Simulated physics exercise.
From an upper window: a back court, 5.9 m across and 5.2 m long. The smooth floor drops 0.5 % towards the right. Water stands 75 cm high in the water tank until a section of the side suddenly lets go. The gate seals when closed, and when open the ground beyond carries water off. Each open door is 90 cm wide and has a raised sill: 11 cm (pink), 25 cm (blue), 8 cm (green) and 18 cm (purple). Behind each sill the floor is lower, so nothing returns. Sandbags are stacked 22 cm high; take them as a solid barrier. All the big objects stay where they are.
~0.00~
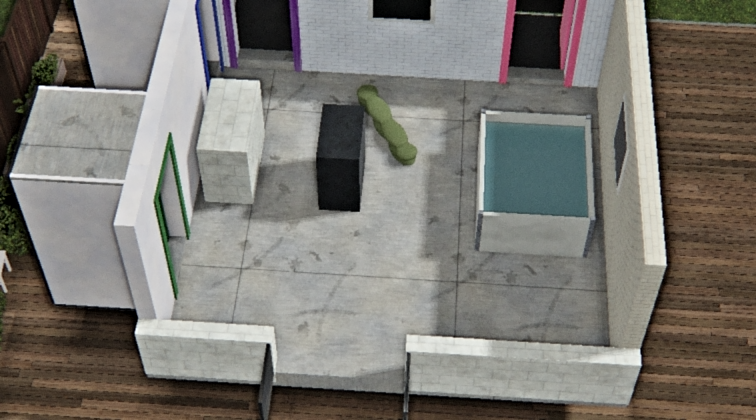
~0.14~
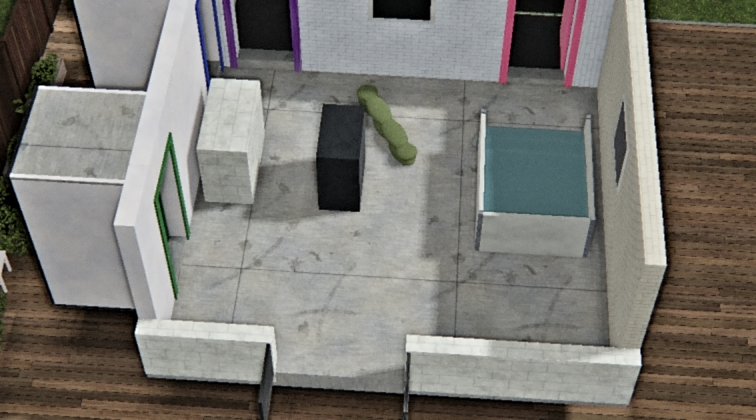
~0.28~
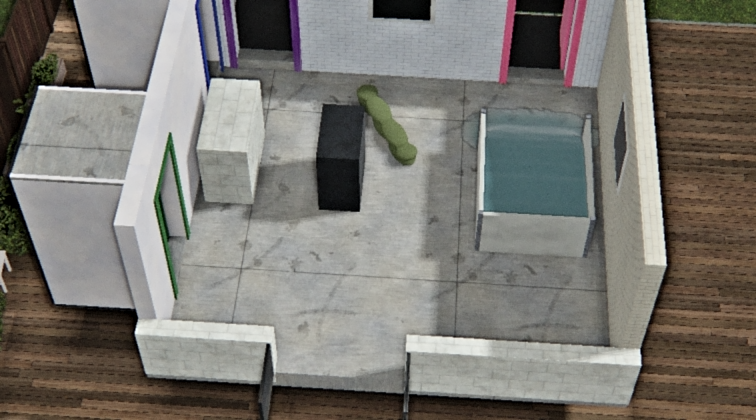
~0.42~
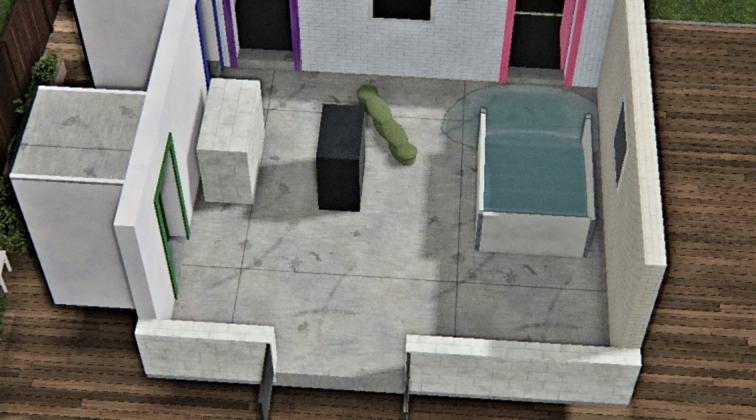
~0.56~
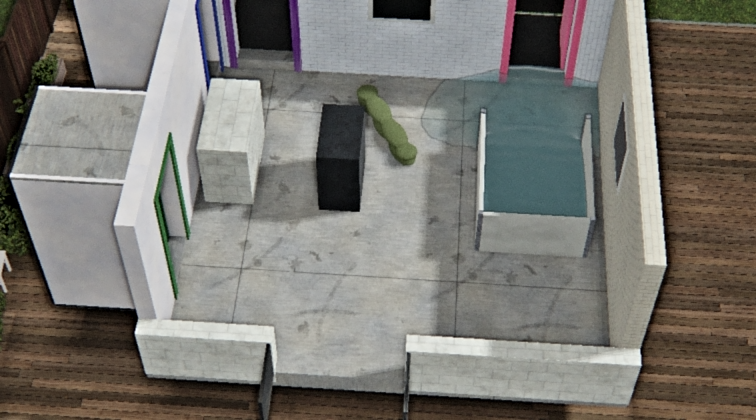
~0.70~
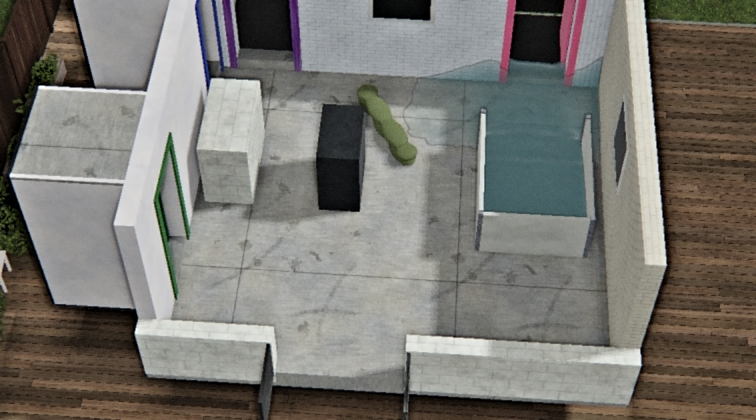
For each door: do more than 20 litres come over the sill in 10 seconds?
The water let in: At the pink door it goes over the limit; at the blue door it does not reach the limit; at the green door it keeps below the limit; at the purple door it stays under the limit.
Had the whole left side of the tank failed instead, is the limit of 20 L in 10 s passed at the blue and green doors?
Then: Blue below, green above.
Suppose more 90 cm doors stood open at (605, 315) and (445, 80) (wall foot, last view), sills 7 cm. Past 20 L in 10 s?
In turn: Below, over.
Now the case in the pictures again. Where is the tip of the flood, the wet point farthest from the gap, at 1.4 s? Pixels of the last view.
Near (314, 72).
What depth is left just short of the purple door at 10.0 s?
About 5.0 cm.
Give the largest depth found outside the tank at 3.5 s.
About 24 cm.
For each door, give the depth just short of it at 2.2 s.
Depths in cm: Pink 34, blue 9, green 0, purple 6.
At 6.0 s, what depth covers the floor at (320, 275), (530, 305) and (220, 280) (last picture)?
About 1, 2 and 1 cm.
After 1.4 s water covers 15 % of the floor and is deepest (48 cm) near (532, 84); pink door 46 cm at the sill, 219 L in, blue door not reached, green door not reached, purple door not reached.
After 2.2 s water covers 25 % of the floor and is deepest (34 cm) near (520, 84); pink door 34 cm at the sill, 419 L in, blue door 9 cm at the sill, 0 L in, green door not reached, purple door 6 cm at the sill, 0 L in.
After 3.5 s water covers 40 % of the floor and is deepest (24 cm) near (393, 85); pink door 18 cm at the sill, 526 L in, blue door 17 cm at the sill, 0 L in, green door not reached, purple door 5 cm at the sill, 0 L in.
After 6.0 s water covers 70 % of the floor and is deepest (12 cm) near (223, 127); pink door 9 cm at the sill, 543 L in, blue door 10 cm at the sill, 0 L in, green door 2 cm at the sill, 0 L in, purple door 11 cm at the sill, 0 L in.
After 10.0 s water covers 95 % of the floor and is deepest (9 cm) near (591, 131); pink door 8 cm at the sill, 544 L in, blue door 5 cm at the sill, 0 L in, green door 1 cm at the sill, 0 L in, purple door 5 cm at the sill, 0 L in.
